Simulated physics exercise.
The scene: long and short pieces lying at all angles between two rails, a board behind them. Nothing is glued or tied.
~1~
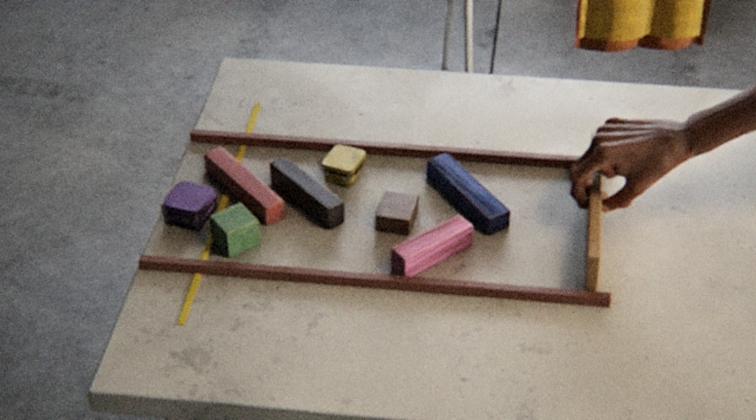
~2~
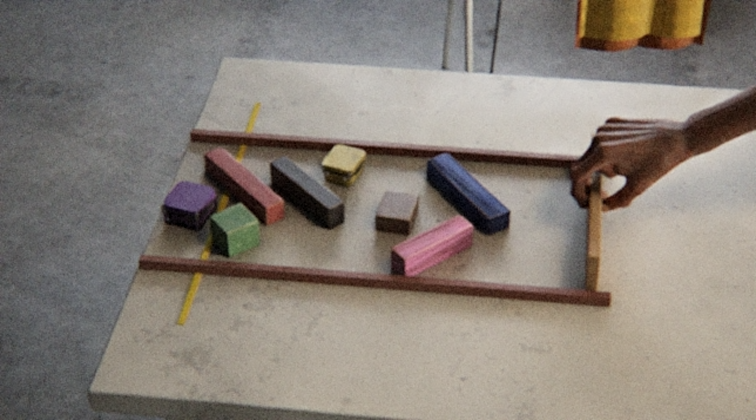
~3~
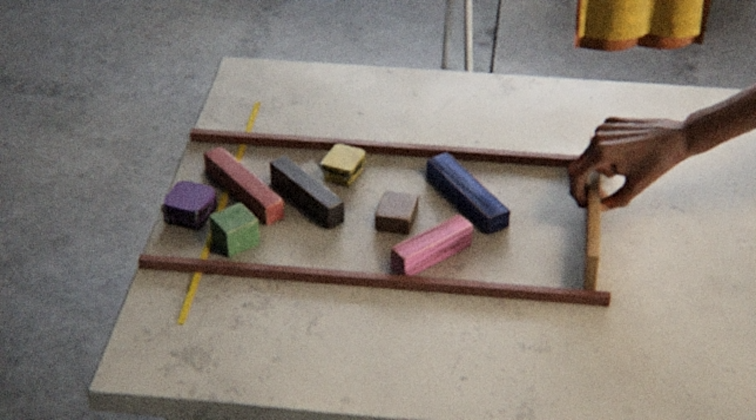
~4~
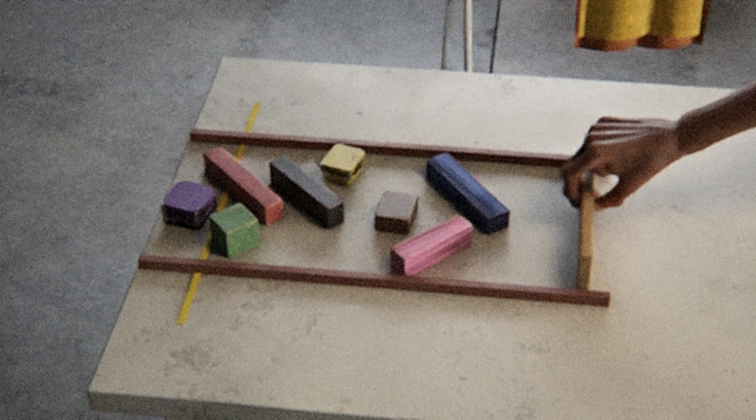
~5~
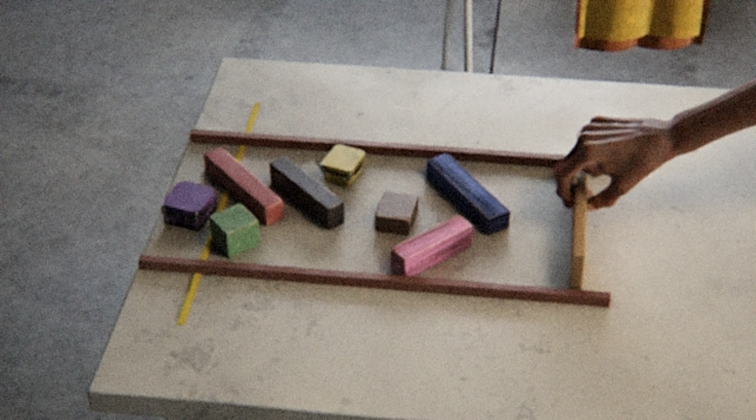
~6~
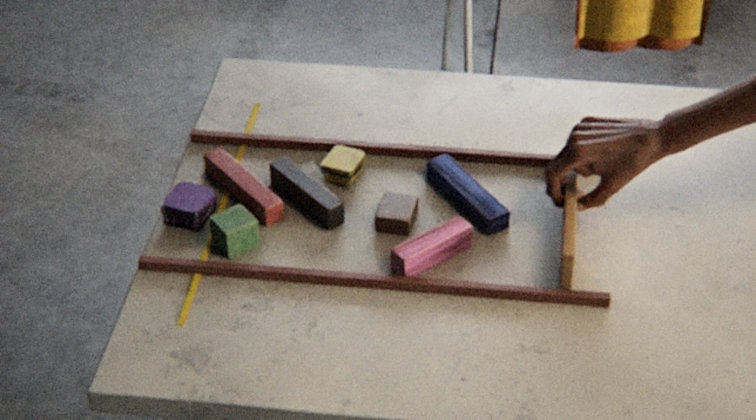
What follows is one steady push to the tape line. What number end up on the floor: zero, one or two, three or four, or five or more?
The number that fall off is three or four.
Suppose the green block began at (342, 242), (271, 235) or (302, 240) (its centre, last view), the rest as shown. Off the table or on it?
In turn it is kept; remains up; survives.
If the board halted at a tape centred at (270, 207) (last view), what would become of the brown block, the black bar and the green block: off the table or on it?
The brown block remains up; the black bar does not fall; the green block stays on.
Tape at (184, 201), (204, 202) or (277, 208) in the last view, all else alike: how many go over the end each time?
It would be 6, 5 and 1.
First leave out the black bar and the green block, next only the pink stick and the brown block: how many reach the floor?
First 2, then 2.
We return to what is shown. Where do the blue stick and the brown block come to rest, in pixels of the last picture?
The blue stick stops around (220, 170); the brown block around (180, 196).
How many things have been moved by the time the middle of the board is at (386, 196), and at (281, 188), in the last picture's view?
First 4, then 8.
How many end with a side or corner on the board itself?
The number is 2.
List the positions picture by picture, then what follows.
Purple case (190, 206); red bar (243, 185); green block (235, 230); board (594, 211); tape (223, 203), in the first picture.
Red bar (243, 185); board (594, 211), in the second picture.
Green block (235, 230); yellow case (344, 166), in the third picture.
Purple case (190, 206); black bar (306, 192), in the fourth picture.
Red bar (243, 185); brown block (397, 213), in the fifth picture.
Purple case (190, 207); red bar (243, 186); green block (235, 231); board (569, 209); tape (223, 203), in the sixth picture.
Soon after, none off yet; purple case at rest near (190, 207); red bar at rest near (243, 186); green block at rest near (235, 231).
After that, none off yet; purple case at rest near (190, 207); red bar at rest near (239, 187); green block at rest near (235, 231).
And then, none off yet; purple case displaced about its own width near (152, 206); red bar displaced a little near (192, 182); green block displaced about its own width near (211, 233).
In the end, the number that fall off is three or four; gone, black bar, red bar and purple case.
